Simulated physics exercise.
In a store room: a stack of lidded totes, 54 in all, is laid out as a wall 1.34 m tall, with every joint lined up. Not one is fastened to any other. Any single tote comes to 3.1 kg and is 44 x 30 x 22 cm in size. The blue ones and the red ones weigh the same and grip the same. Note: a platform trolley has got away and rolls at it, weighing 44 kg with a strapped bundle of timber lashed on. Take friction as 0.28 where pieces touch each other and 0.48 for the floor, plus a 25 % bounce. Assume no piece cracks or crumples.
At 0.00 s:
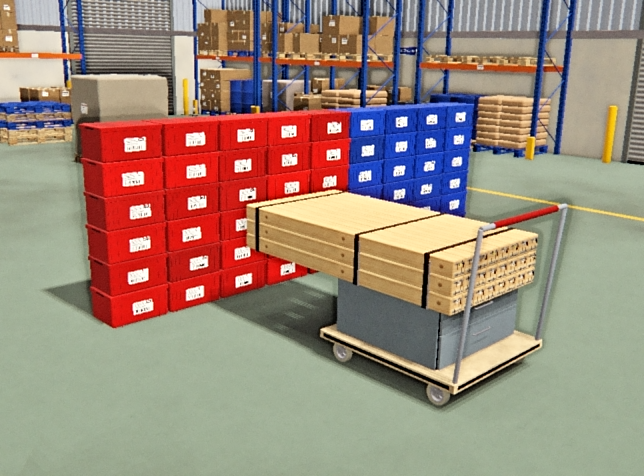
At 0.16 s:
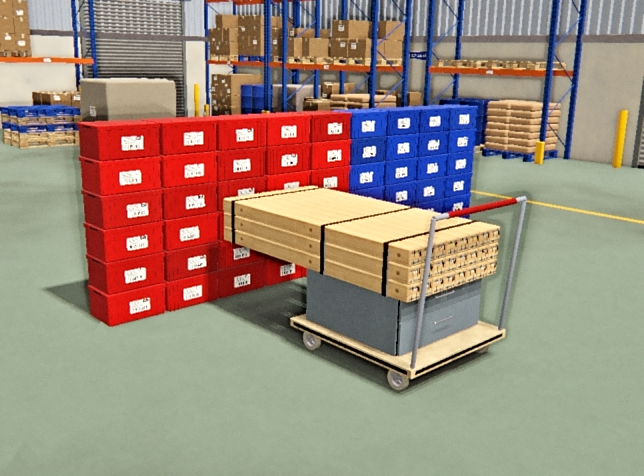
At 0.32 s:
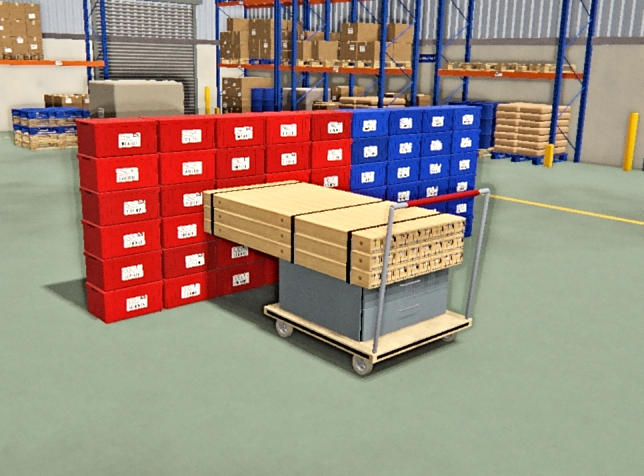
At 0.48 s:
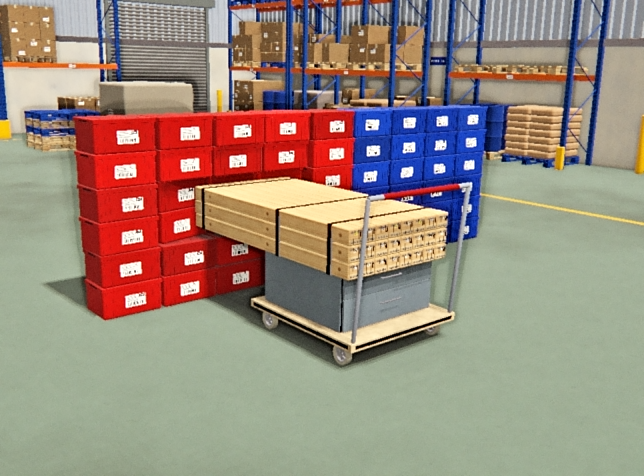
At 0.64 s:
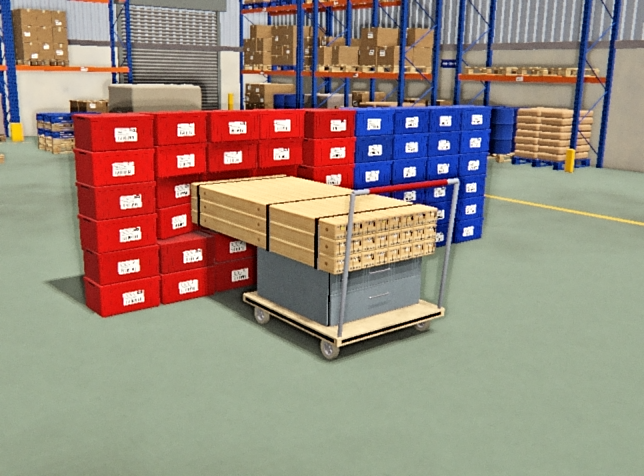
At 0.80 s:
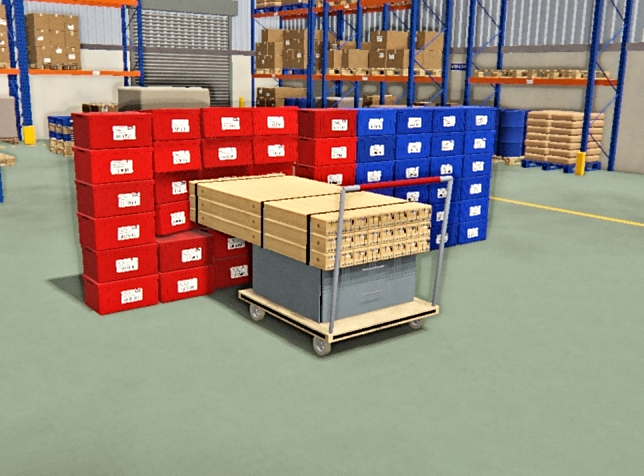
The clip opens on a platform trolley loaded with strapped timber beside a wall of red and blue totes in a warehouse. The trolley rolls left toward the red section until the load meets it, then presses in, shifting several red totes slightly and leaving some tilted a little.
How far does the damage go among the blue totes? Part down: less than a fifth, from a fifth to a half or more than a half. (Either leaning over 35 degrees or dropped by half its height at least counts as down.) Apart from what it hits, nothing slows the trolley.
My call for the part down: Low, below a fifth.
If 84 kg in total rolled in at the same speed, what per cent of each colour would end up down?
You'd get blue at 0 and red at 40 per cent down.
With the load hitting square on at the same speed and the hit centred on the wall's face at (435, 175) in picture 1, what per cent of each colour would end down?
Then blue ends 50 per cent down and red 0 per cent.
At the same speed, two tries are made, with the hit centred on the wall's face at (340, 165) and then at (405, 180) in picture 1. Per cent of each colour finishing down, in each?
First try then second: Blue 10 and 50, red 20 and 0 per cent.
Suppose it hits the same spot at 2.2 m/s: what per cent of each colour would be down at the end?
Result - blue: 0%; red: 40%.
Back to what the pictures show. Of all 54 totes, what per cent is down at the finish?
Close to 20 per cent of them.
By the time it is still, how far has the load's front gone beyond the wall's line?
About 25 cm beyond it.
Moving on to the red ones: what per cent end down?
For red, 40 per cent end down.
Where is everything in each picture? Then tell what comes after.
In the first picture (we follow the side turned to the camera; the camera moves round a little), load (252, 219) 45 cm short of the wall; top blue tote (403, 121); top red tote (245, 134); no piece has moved.
In the second picture, load (228, 212) 22 cm short of the wall; top blue tote (405, 123).
In the third picture, load (208, 205) just touching; top blue tote (407, 122).
In the fourth picture, load (199, 199) 14 cm into the wall's line; top blue tote (411, 122); top red tote (242, 130) displaced 18 mm; 12 stirred so far.
In the fifth picture, load (194, 196) 20 cm into the wall's line; top blue tote (413, 121); top red tote (237, 127) displaced 9 cm; 14 stirred so far.
In the sixth picture, load (193, 194) 24 cm into the wall's line; top blue tote (416, 122); top red tote (230, 122) tipped 8°; steepest lean 8°, the tote at (277, 121); 16 stirred so far.
Around 1.14 s, load 27 cm past the wall's line, stopped; none of the 24 blue totes down (2 of 54 in all colours); top blue tote unmoved; top red tote tipped 34°, 9 cm lower.
Around 1.44 s, load 27 cm past the wall's line, stopped; none of the 24 blue totes down (12 of 54 in all colours); top blue tote unmoved; top red tote tipped 70°, 78 cm lower.
Finally (2.6 s), load 27 cm past the wall's line, stopped; none of the 24 blue totes down (12 of 54 in all colours); top blue tote unmoved; top red tote on its side. That is 0 per cent. Seen by the last camera, middles, top blue tote near (404, 121), top red tote near (147, 229).
